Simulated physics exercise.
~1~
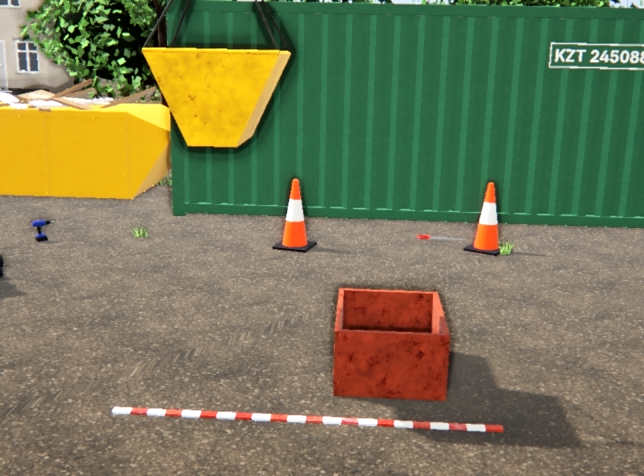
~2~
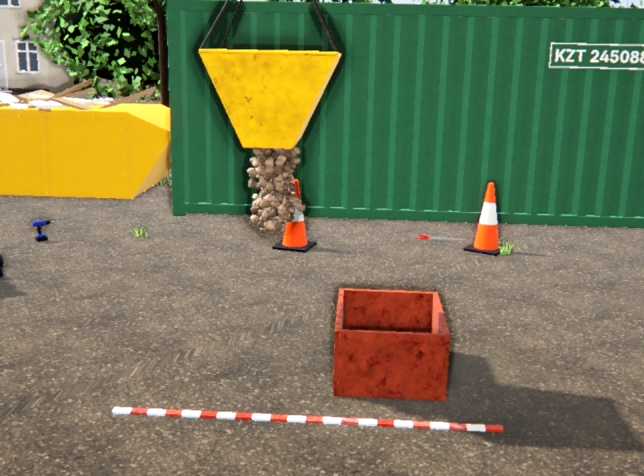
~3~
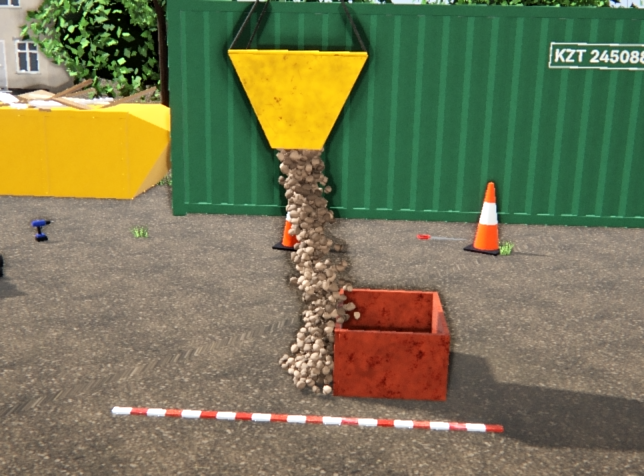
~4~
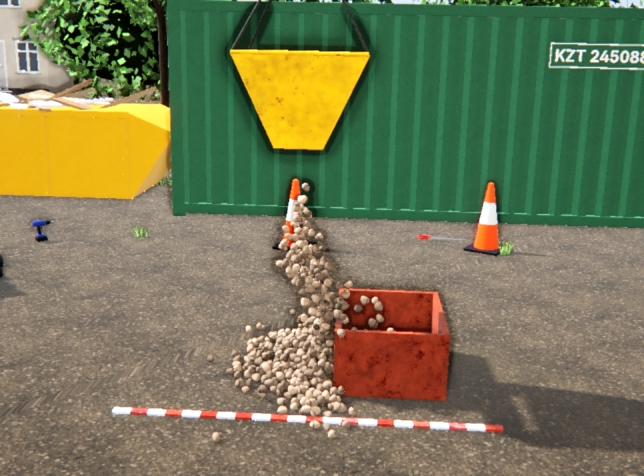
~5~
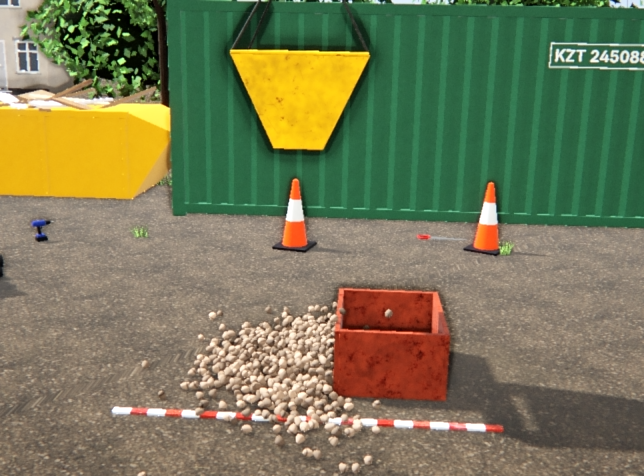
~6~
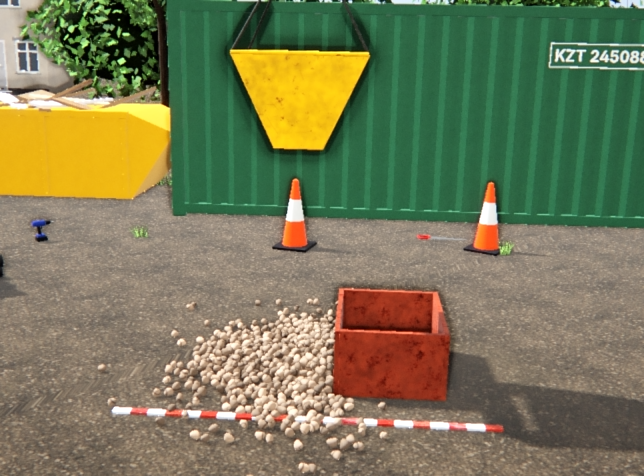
A long green shipping container stands behind a gravelly yard, seen from the side by a still camera, with a yellow skip at left and two orange and white cones before it. A yellow crane skip hangs above, while an open rust-red bin sits on the ground behind a red and white striped pole. The crane skip moves right and pours round, pale stones from its underside, then stops, still short of the bin. The stream lands mostly against the bin's left side, with a few stones dropping inside. The emptied skip hangs still as the stones spread into a low heap left of the bin, some rolling past the pole.
